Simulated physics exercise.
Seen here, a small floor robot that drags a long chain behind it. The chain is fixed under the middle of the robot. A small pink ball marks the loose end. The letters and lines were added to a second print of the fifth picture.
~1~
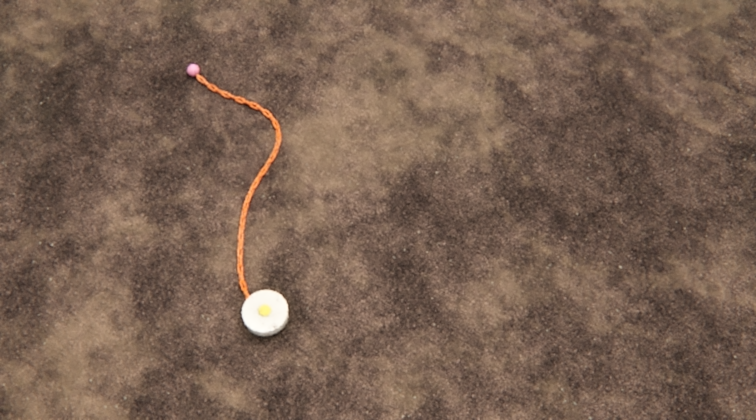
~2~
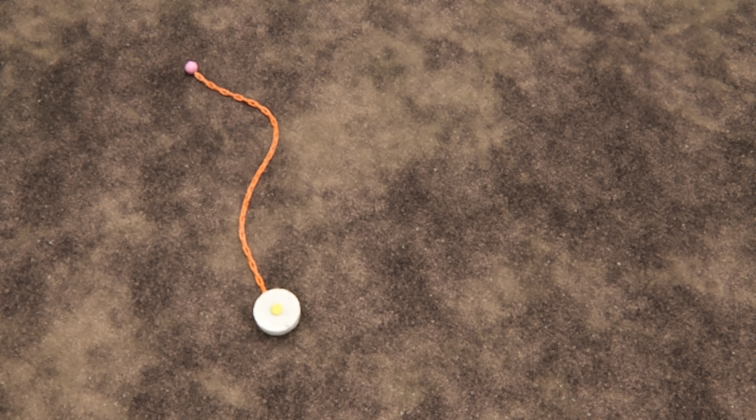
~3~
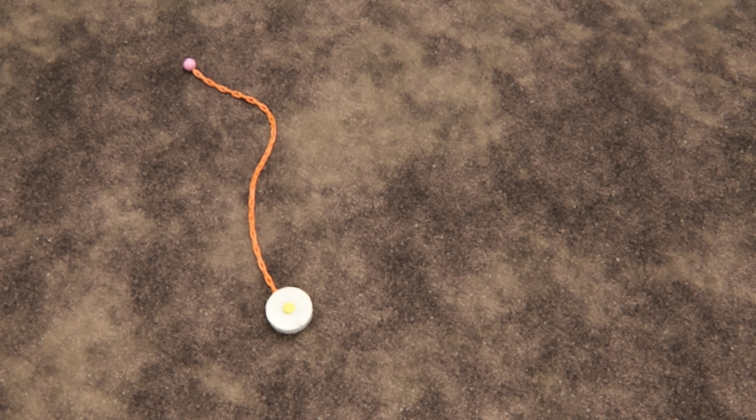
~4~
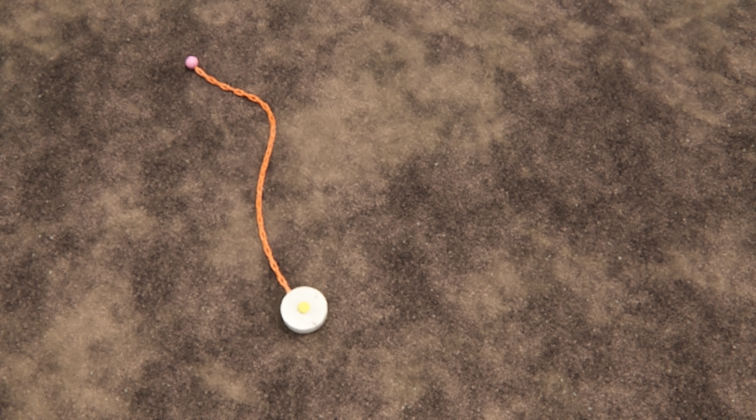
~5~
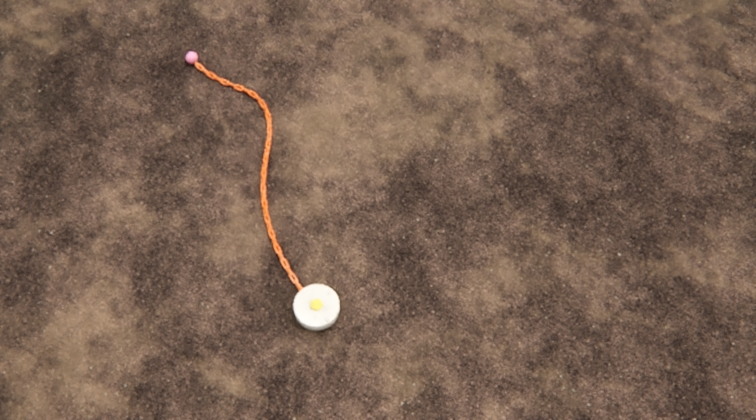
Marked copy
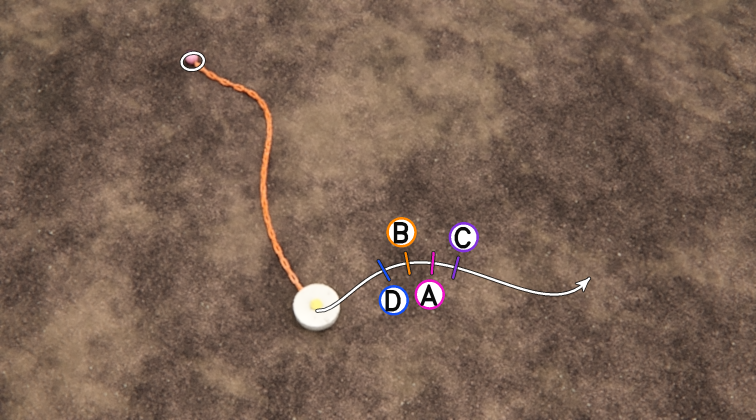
A small round white robot with a yellow center crept to the right across a mottled brown floor, dragging a long orange chain whose pink-tipped far end barely moved as its curve gradually straightened.
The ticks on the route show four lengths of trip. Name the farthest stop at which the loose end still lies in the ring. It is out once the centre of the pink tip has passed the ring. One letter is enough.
A is the last safe stop.
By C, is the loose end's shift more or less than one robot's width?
By then, less.
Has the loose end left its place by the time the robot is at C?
Yes.
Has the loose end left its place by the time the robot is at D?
By then, no.
On the marked copy, A at (433, 263); B at (408, 263); C at (456, 268); D at (384, 270); the ring at (193, 61); the route from (317, 311) via (454, 267) to (589, 279).
Following A. Soon after the start, robot (356, 285), middle of the chain (266, 163), free end (192, 58).
Later, robot (394, 263), middle of the chain (269, 164), free end (192, 58).
In the end, robot (433, 260), middle of the chain (290, 167), free end (195, 61); the free end is still in its ring.
As for the rest, B is safe but short; C drags the free end to (206, 68); D is safe but short.
